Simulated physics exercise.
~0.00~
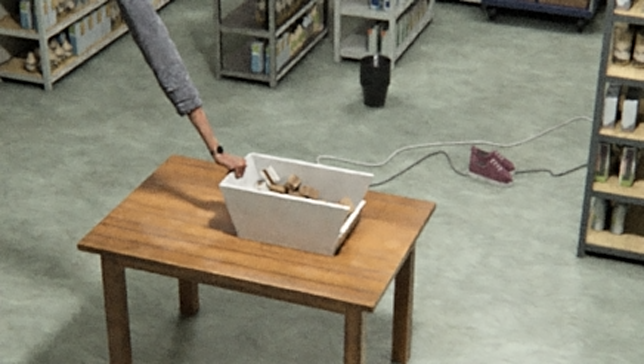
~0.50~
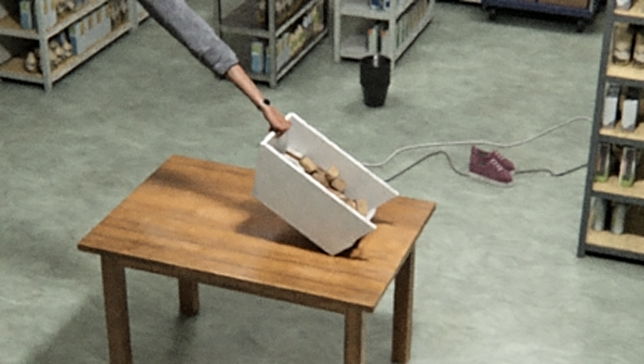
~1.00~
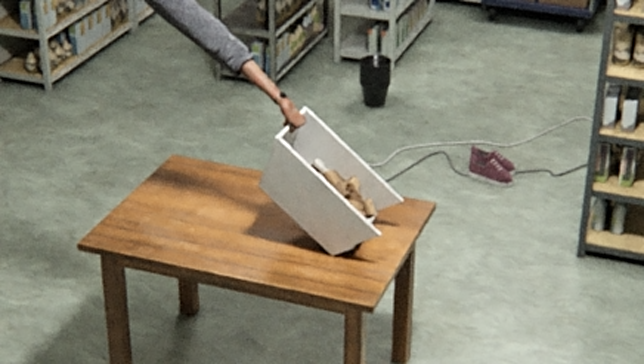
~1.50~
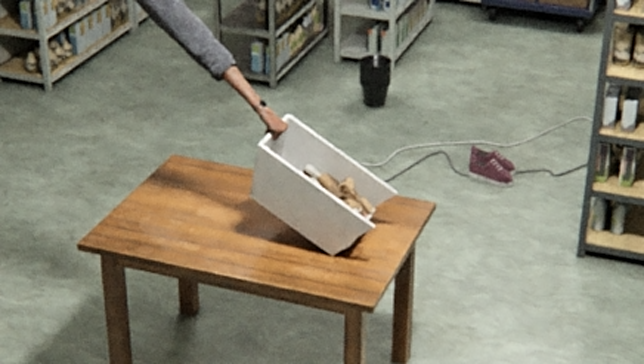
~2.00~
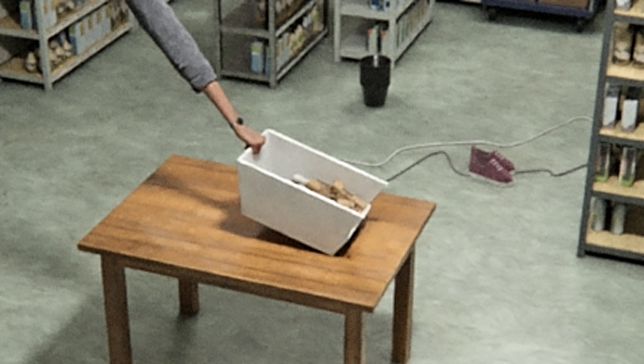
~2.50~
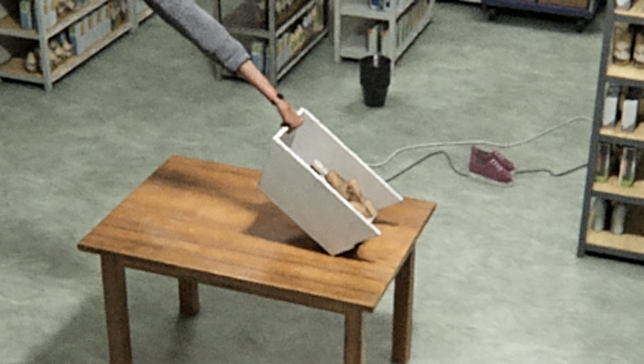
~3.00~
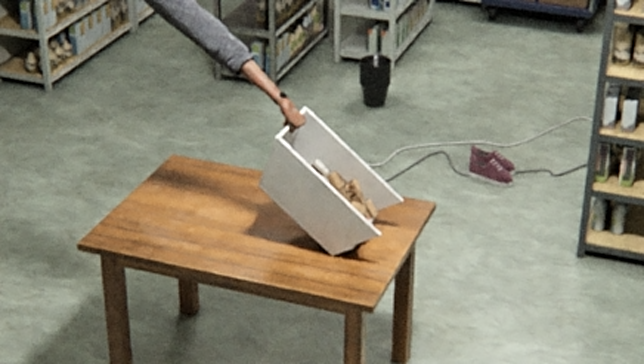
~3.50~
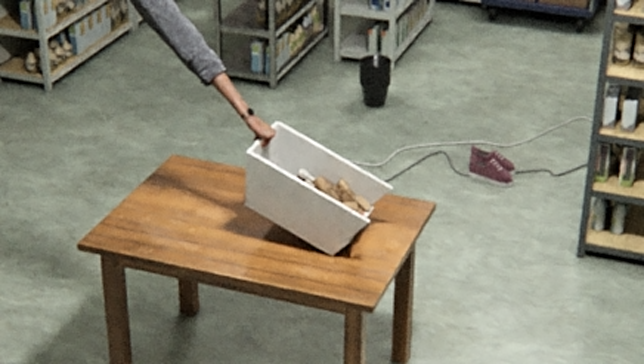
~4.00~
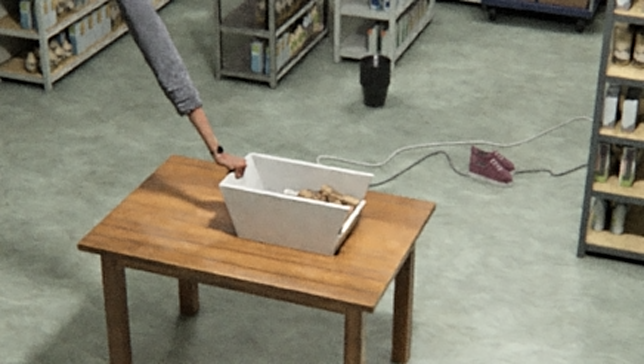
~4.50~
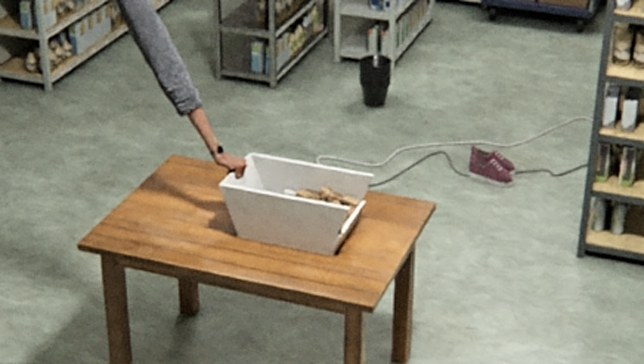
White tub of small brown parcels being tipped right by a hand, partly lowered, tipped again, then set flat with nothing spilled.
